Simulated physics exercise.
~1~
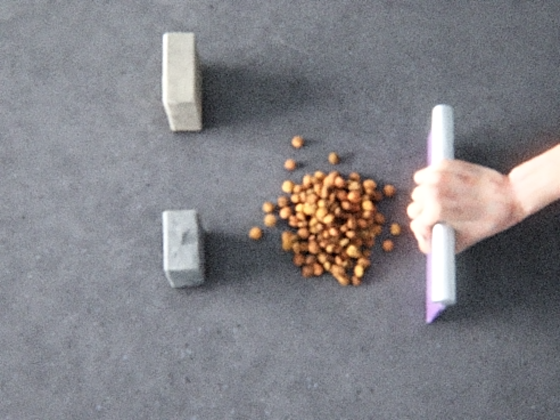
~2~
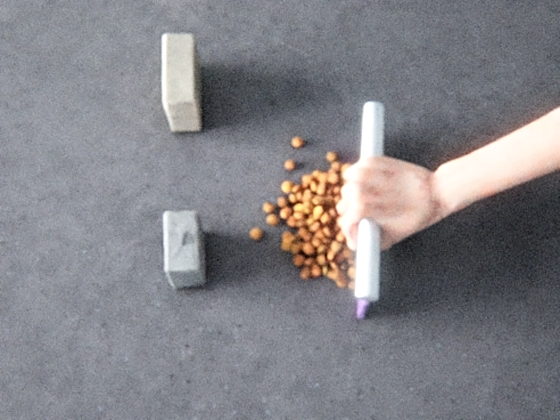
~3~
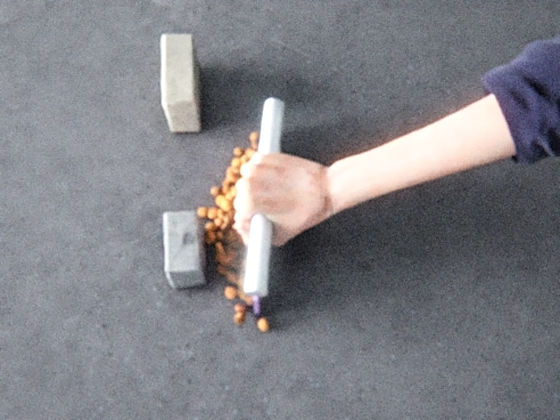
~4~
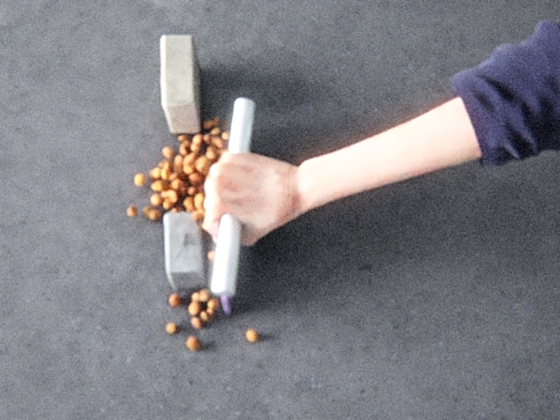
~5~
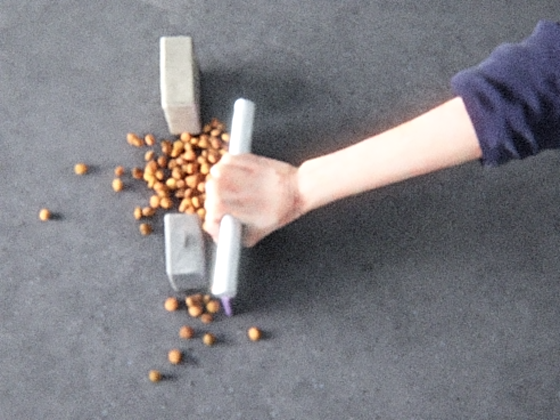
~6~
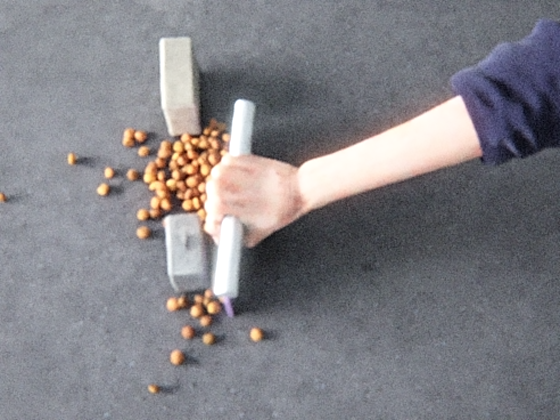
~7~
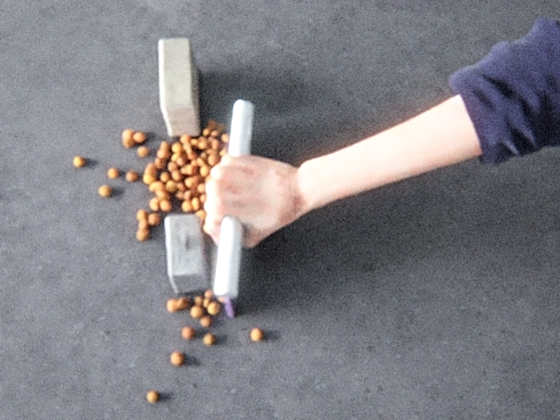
A hand sweeps brown kibble left with a scraper, leaving it bunched and scattered around two blocks.
